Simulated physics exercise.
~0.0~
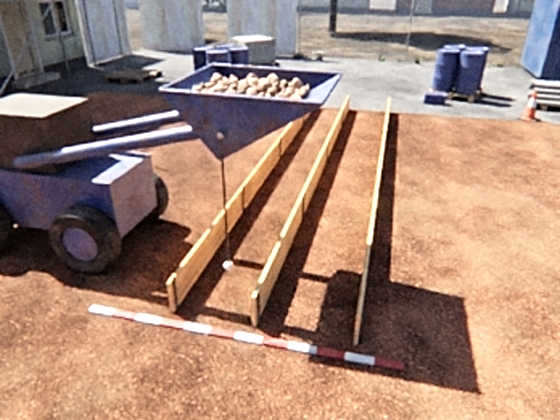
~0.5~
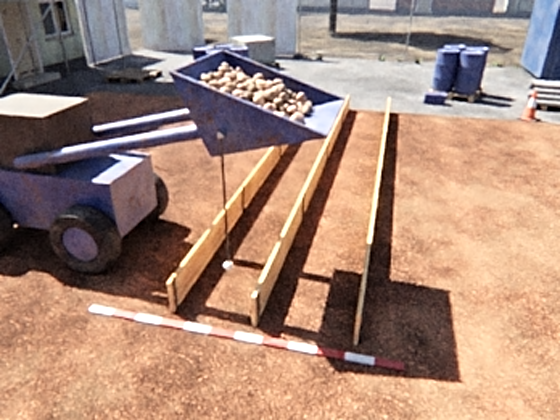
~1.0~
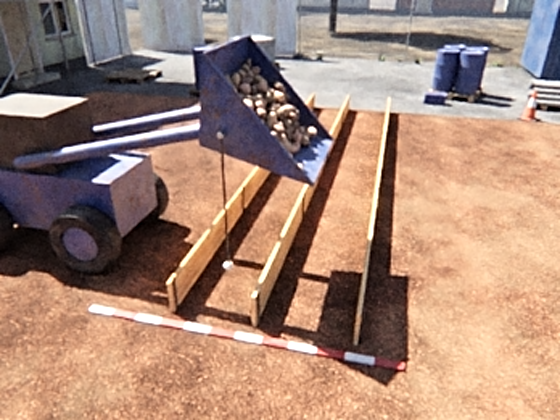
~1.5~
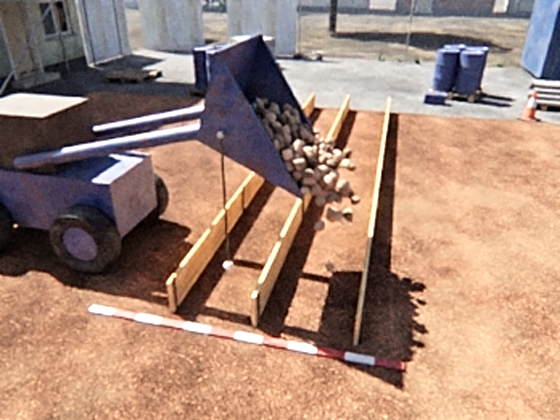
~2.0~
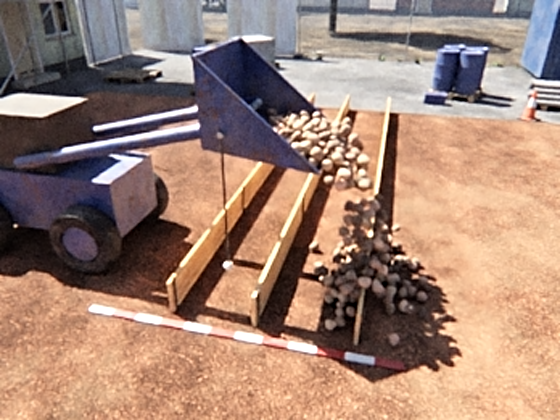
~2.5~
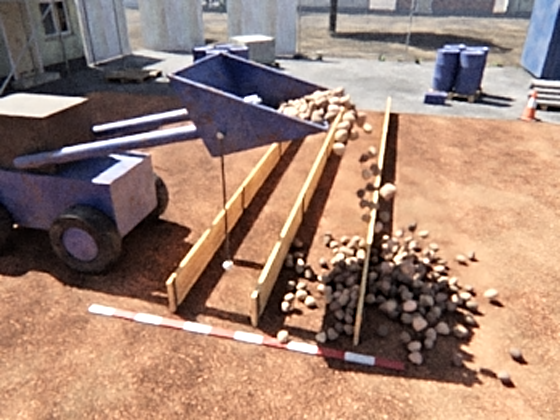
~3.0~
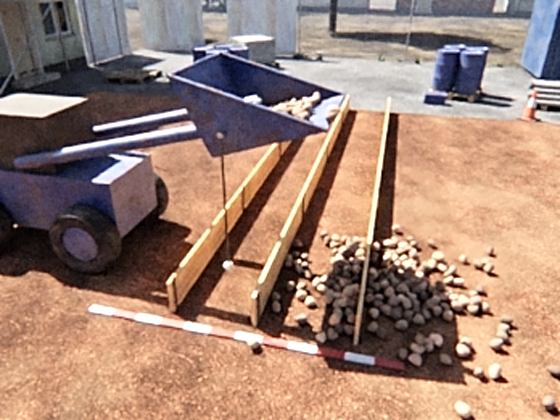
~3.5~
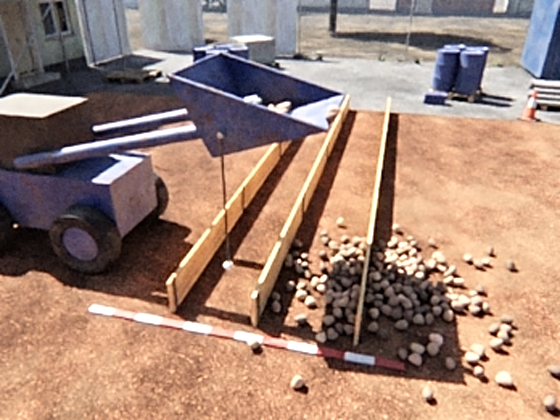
In a sunlit dirt yard, a blue loader tips its bucket of rounded stones forward, spilling many over the wooden planks at right, then tilts it back. The stones scatter and settle around the rightmost plank, while some remain in the raised bucket.
